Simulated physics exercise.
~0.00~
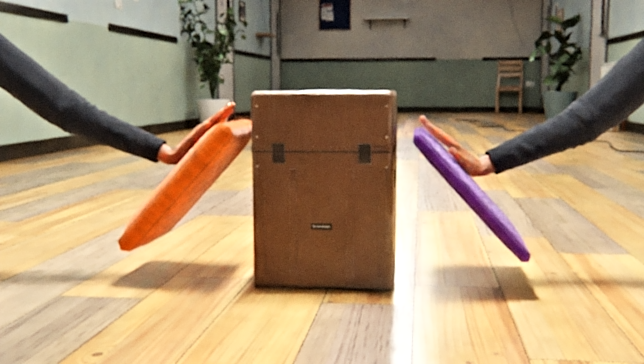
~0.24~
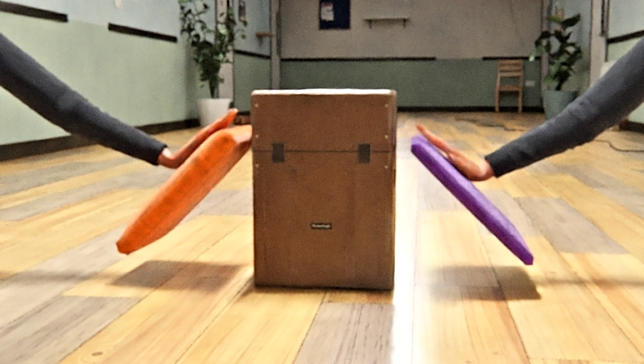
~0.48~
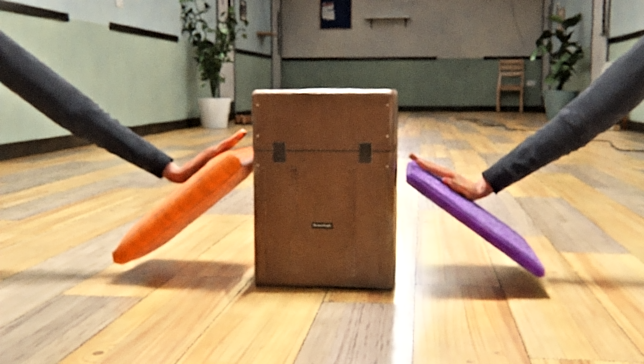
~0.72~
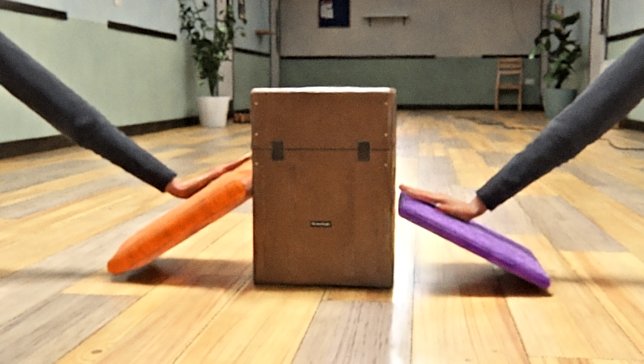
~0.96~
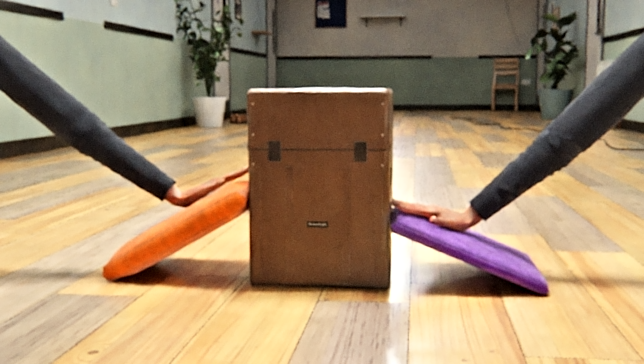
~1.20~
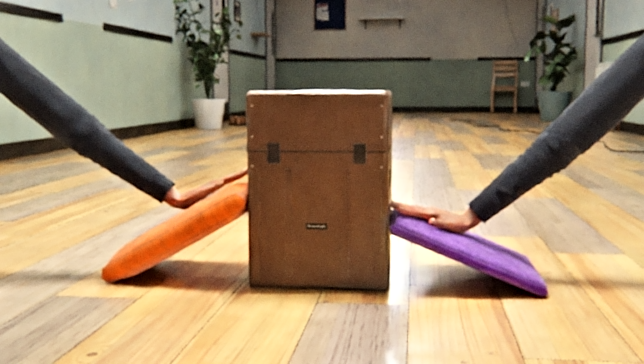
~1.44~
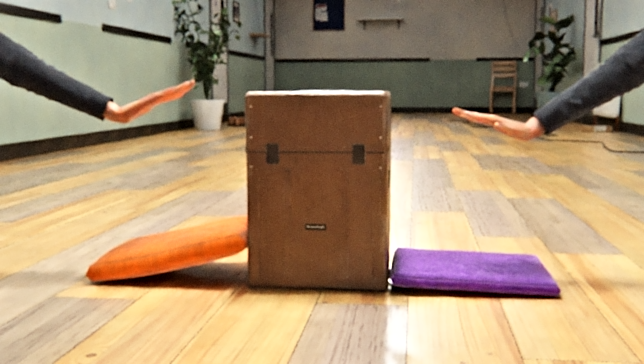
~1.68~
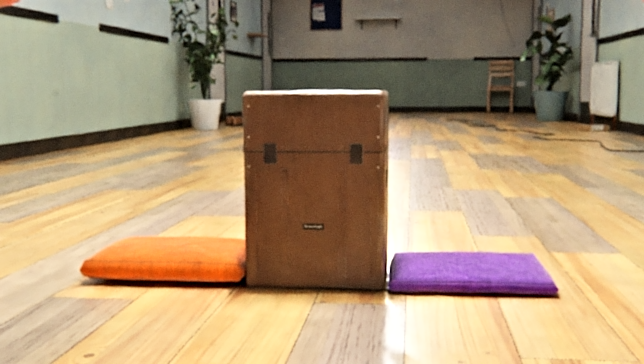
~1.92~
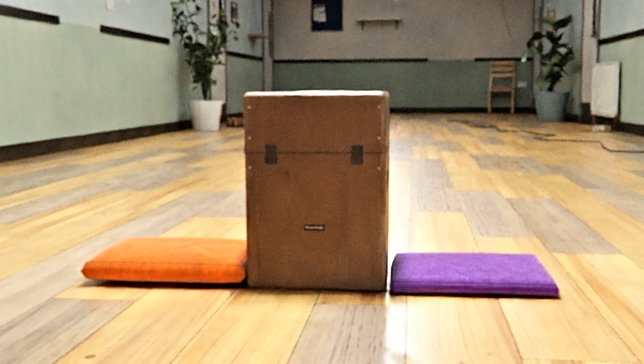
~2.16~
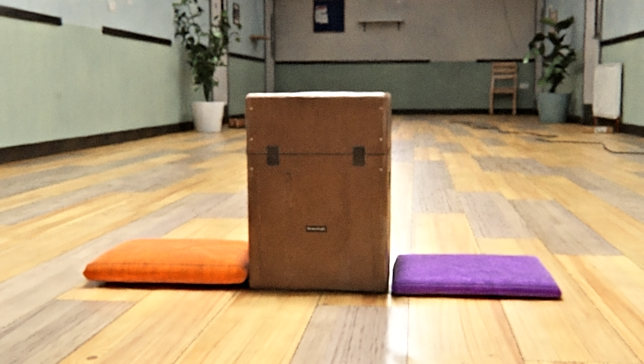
An orange pillow on the left and a purple seat pad on the right were lowered by two hands against a brown chest on a wooden floor, then the hands let go and drew back, and both cushions slipped down and ended up flat.
